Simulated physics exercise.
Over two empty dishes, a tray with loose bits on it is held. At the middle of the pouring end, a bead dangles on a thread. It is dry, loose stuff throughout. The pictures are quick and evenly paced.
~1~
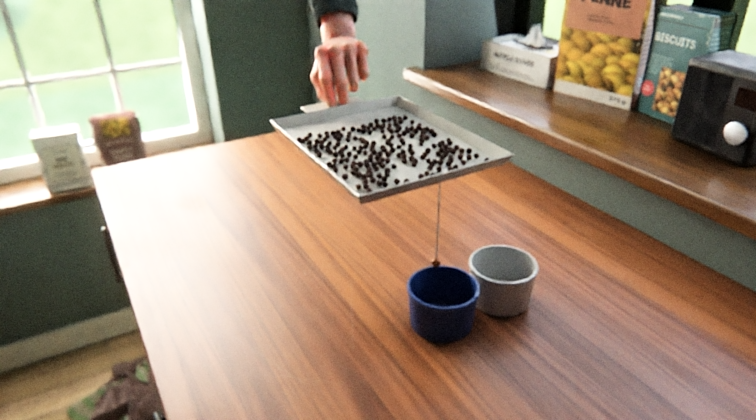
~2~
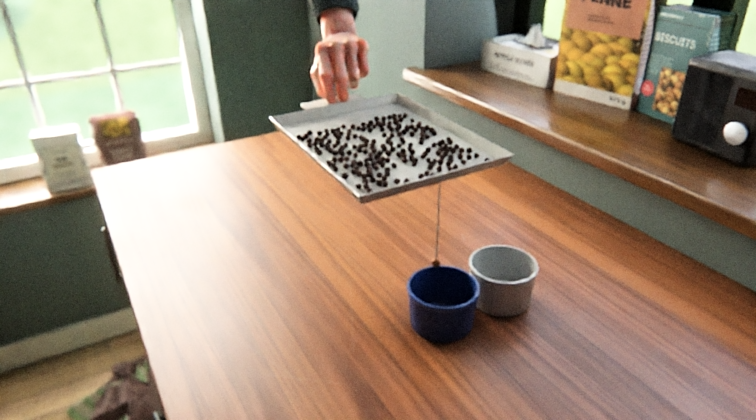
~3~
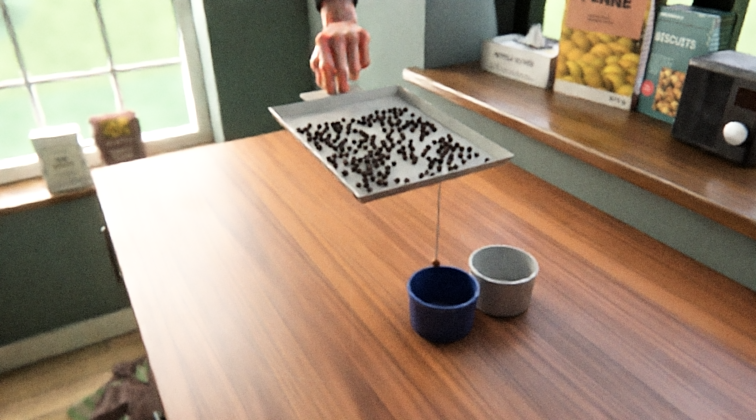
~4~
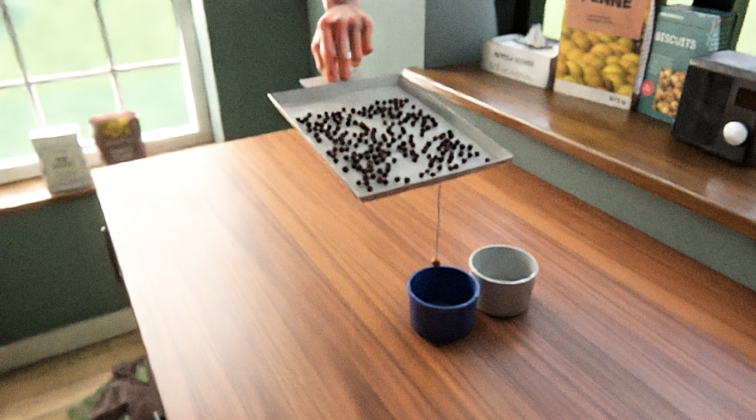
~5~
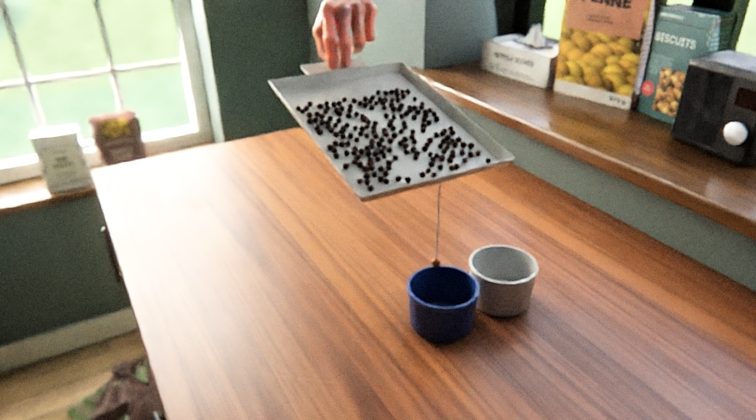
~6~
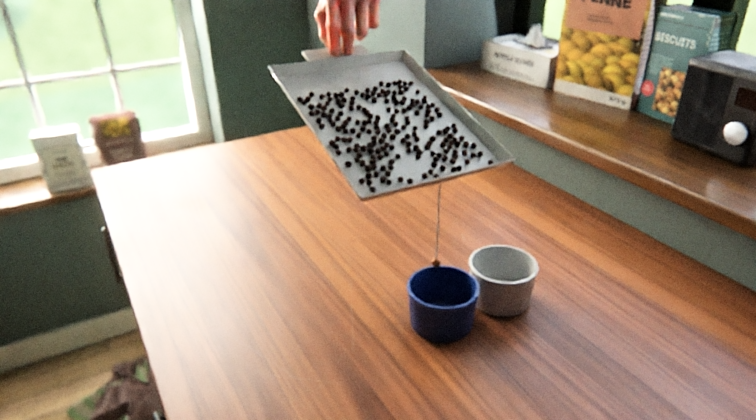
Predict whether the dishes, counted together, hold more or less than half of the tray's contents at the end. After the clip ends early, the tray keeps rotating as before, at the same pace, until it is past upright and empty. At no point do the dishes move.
Result: Mostly caught.
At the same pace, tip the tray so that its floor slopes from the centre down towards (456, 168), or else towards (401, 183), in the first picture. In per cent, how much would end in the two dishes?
I'd say some 90 in a hundred at first, then 20 in a hundred.
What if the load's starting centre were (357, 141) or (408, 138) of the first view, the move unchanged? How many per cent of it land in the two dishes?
In turn 60 and 80 in a hundred.
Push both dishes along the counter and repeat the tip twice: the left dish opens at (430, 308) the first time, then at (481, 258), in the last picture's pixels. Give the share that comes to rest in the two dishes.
First some 80, then 20 per cent.
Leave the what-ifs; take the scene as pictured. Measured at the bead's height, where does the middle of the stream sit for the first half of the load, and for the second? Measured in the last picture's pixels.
(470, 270) for the early half, (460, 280) for the late half.
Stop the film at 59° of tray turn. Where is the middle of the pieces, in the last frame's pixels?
In the last view the centre sits at roughly (448, 175).
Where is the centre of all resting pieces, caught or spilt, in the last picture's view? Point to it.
Resting centre, last picture - approx. (459, 318).
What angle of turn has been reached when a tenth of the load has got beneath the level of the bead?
Around 60°, give or take.
Shortly afterwards, tray tipped steeply; the bulk on the tray; only a few in the left dish; only a few in the right dish; only a few outside both; a little in the air.
Next, tray tipped right over; near a third in the left dish; near a quarter in the right dish; near a quarter outside both; near a quarter in the air.
Some moments later, tray tipped past a quarter turn; near a third in the left dish; near a third in the right dish; near a third outside both.
In the end, tray tipped past a quarter turn; near a third in the left dish; near a third in the right dish; near a third outside both.
